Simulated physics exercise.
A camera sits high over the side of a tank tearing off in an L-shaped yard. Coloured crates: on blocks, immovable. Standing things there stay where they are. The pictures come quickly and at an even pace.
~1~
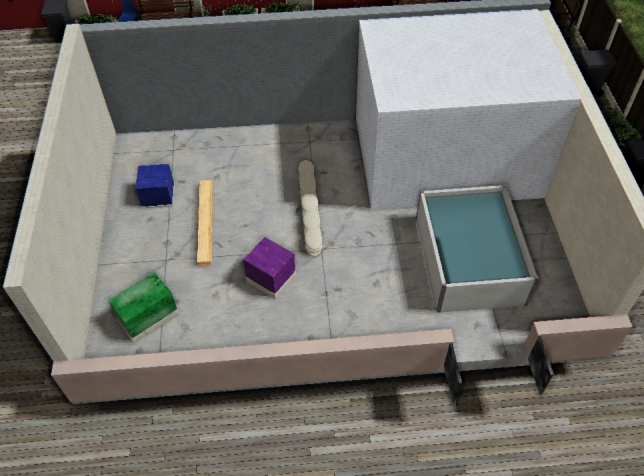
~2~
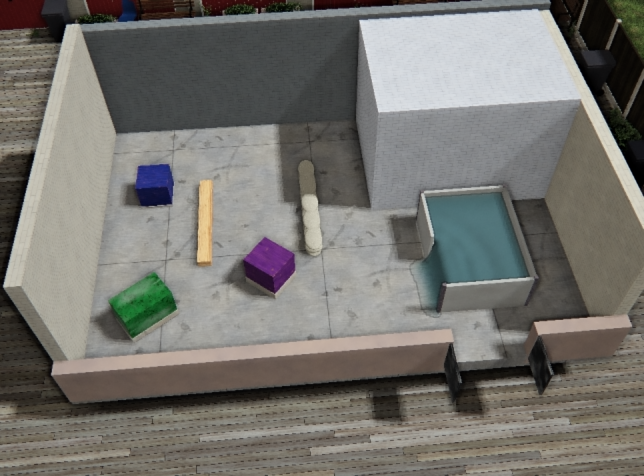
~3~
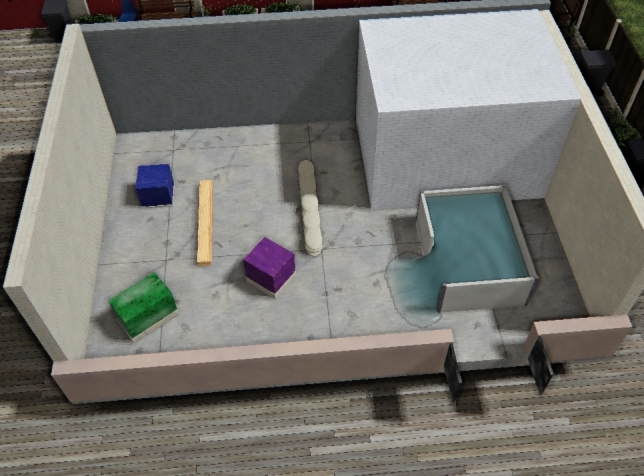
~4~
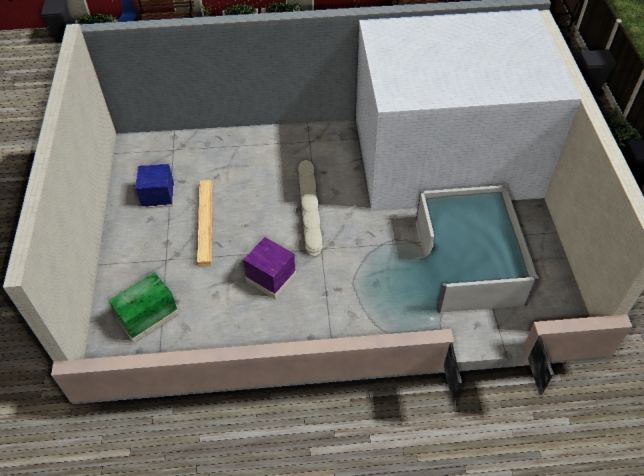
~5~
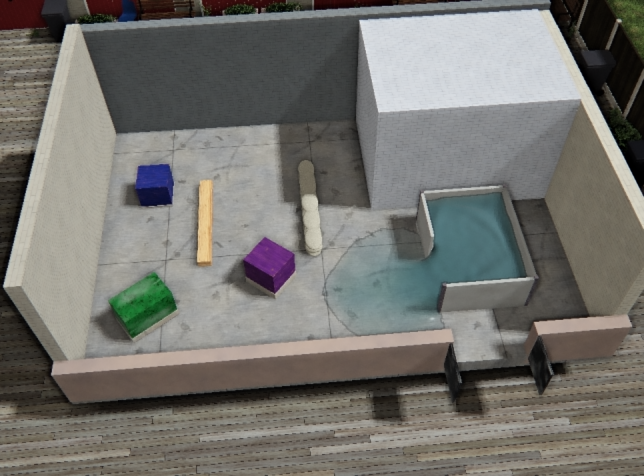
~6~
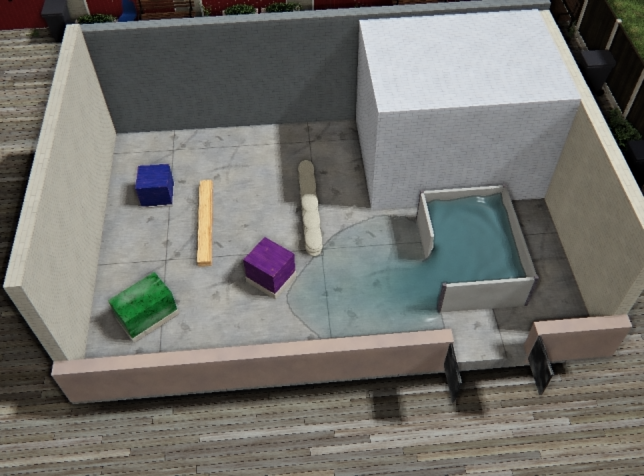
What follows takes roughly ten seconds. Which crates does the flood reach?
The purple crate is reached; the blue crate is reached; the green crate is reached.
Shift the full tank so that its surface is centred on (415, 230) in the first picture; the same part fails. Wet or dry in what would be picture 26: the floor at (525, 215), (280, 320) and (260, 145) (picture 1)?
As listed: Free of water, awash, awash.
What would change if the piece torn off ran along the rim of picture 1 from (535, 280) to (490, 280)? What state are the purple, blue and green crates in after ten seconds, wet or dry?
As I see it, purple crate is not reached, blue crate is not reached and green crate is not reached.
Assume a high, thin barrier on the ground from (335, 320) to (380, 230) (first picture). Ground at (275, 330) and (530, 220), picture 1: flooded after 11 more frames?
As listed: Flooded, not flooded.
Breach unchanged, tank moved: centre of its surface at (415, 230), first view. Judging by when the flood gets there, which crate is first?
First comes the purple-painted one.
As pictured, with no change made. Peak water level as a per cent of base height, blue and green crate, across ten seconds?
Some 480 and 200 % respectively.
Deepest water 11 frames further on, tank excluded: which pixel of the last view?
Look near (82, 379).
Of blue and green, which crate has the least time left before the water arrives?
It's the green-painted one.
A moment on, water covers 25 % of the floor; the purple crate water round its plinth, the blue crate not reached, the green crate water round its plinth.
Next, water covers 40 % of the floor; the purple crate water round its plinth, the blue crate not reached, the green crate water round its plinth.
Then, water covers 65 % of the floor; the purple crate water round its plinth, the blue crate not reached, the green crate water round its plinth.
Later, water covers 85 % of the floor; the purple crate water round its plinth, the blue crate water round its plinth, the green crate water round its plinth.
In the end, water covers 85 % of the floor; the purple crate was topped, the blue crate was topped, the green crate was topped.
